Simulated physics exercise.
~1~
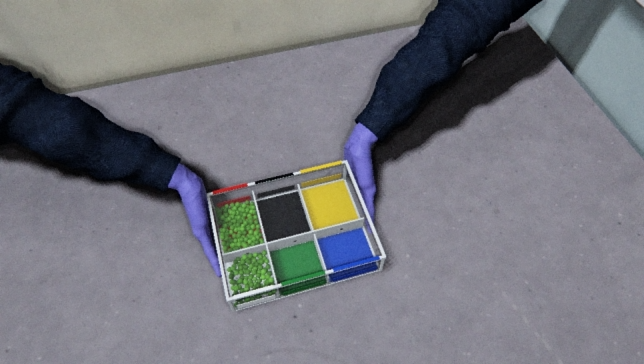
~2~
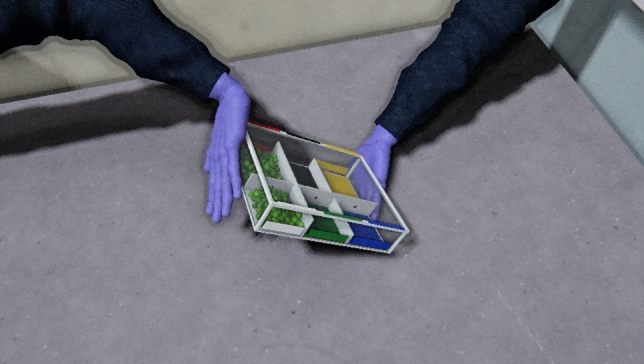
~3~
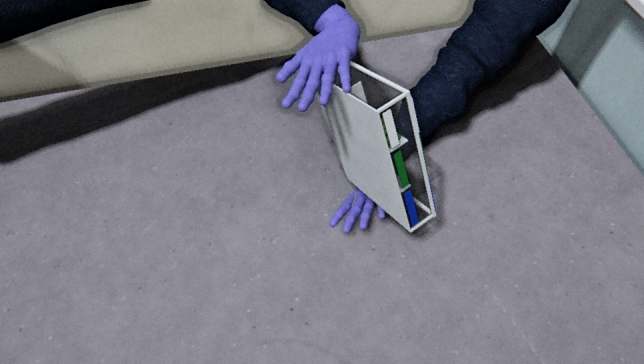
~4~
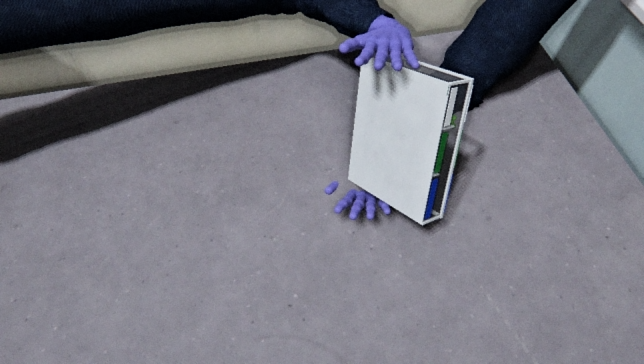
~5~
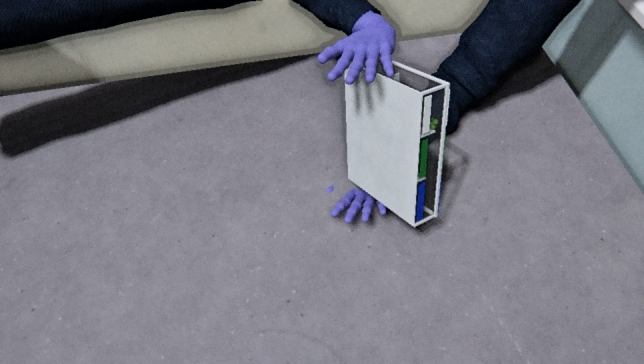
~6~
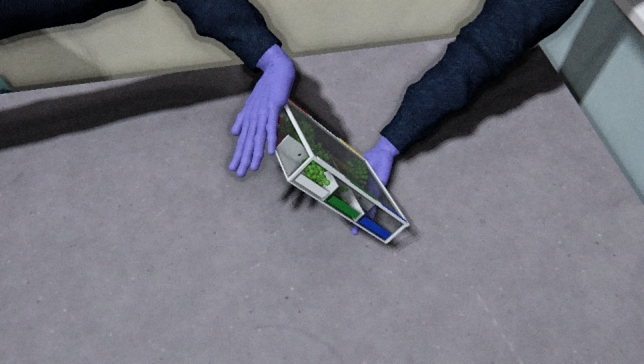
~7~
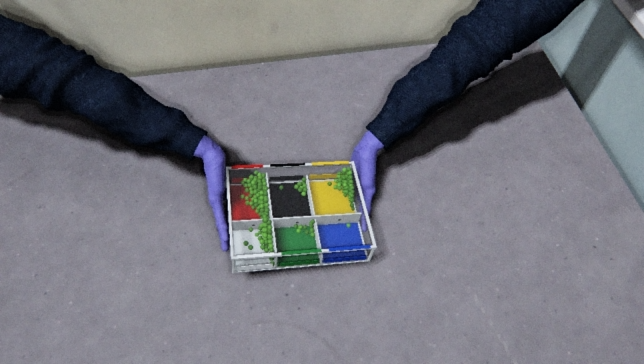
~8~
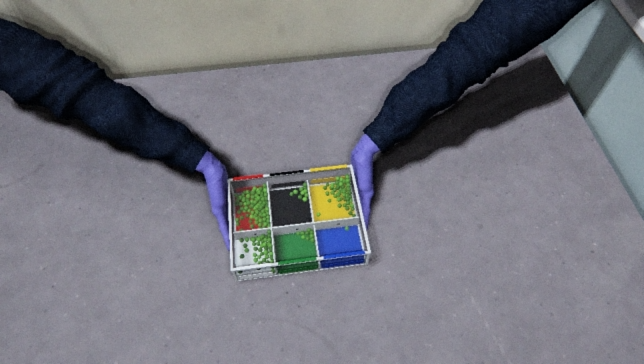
On a grey tabletop, two purple-gloved hands tipped a clear-lidded box of coloured compartments up past upright, showing its white underside, then laid it flat again, leaving the green peas from the left compartments spread mostly across red, white and yellow.
